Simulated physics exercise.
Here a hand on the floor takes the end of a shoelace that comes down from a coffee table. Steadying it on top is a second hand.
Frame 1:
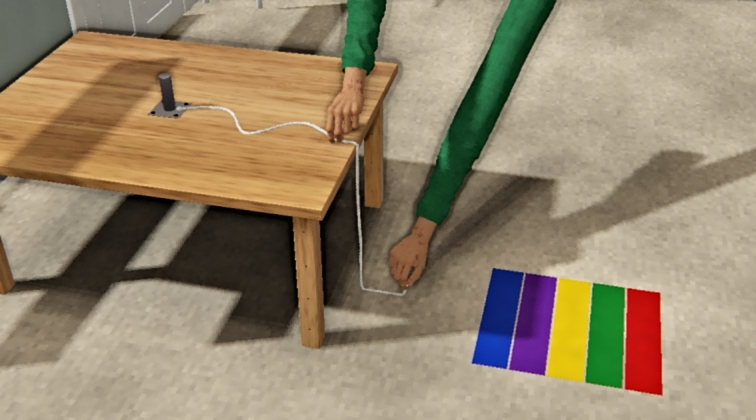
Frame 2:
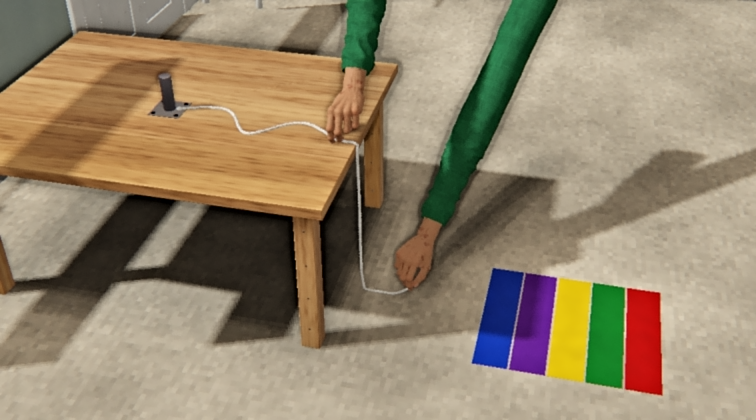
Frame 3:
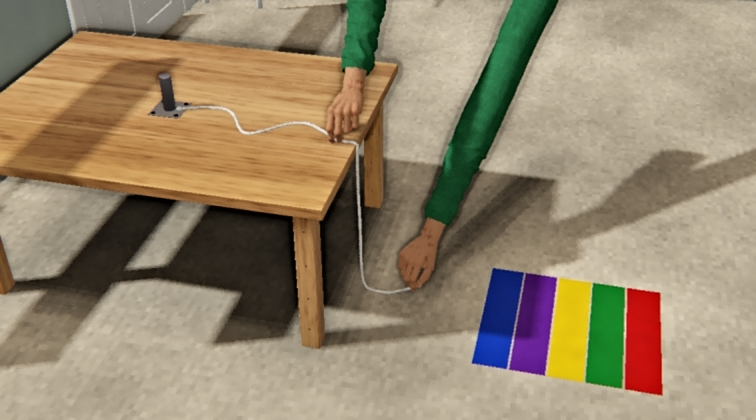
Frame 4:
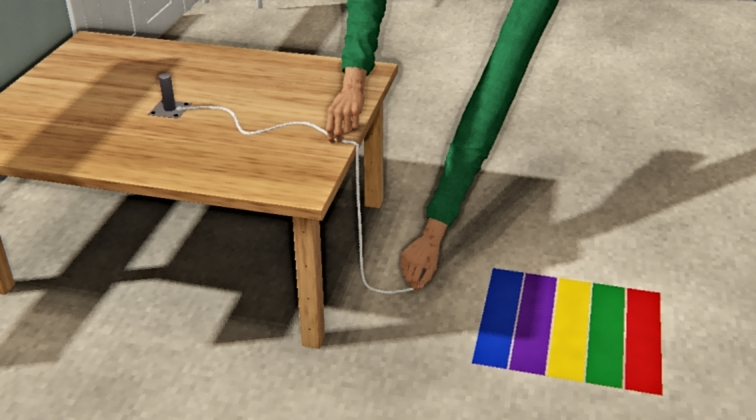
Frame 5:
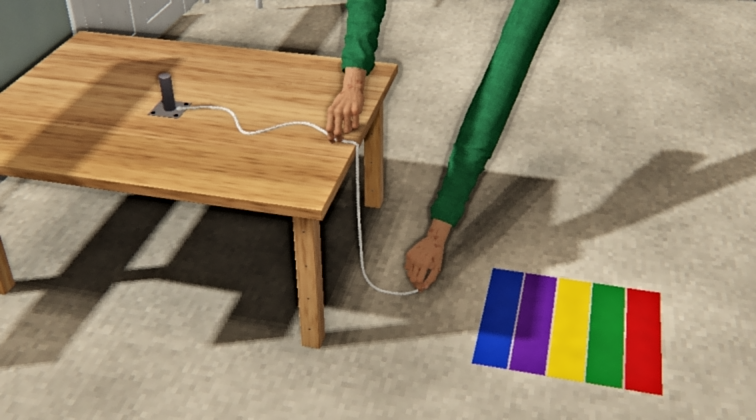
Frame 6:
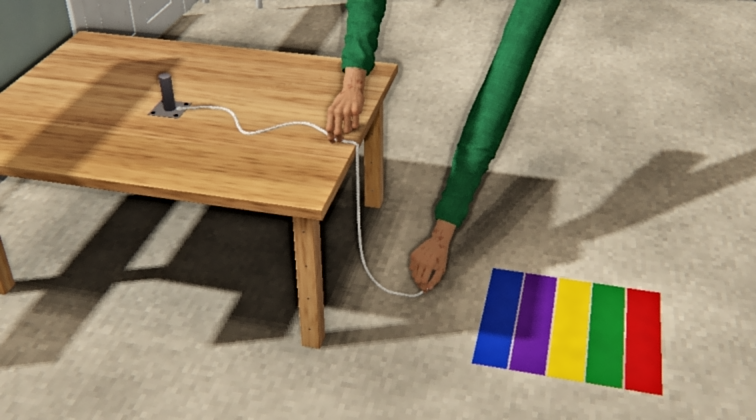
Hand on the floor inching a white cord's end slightly right, while another hand rests on the wooden table's edge.
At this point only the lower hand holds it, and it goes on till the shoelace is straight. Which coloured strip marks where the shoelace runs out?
Yellow.
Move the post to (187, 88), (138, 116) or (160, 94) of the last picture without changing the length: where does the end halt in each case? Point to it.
Places per try: (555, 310); (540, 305); (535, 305).
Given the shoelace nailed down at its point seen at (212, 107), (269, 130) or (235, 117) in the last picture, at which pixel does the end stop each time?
The pixel places are (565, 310), (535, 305) and (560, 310), one per try.
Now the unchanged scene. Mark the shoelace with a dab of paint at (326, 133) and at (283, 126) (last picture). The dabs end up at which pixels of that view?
Around (360, 146); the other one around (310, 133).
Early on, end near (502, 300); over blue.
Midway, end near (544, 307); over purple.
At the end of the slack, end near (570, 310); over yellow. The yellow one.
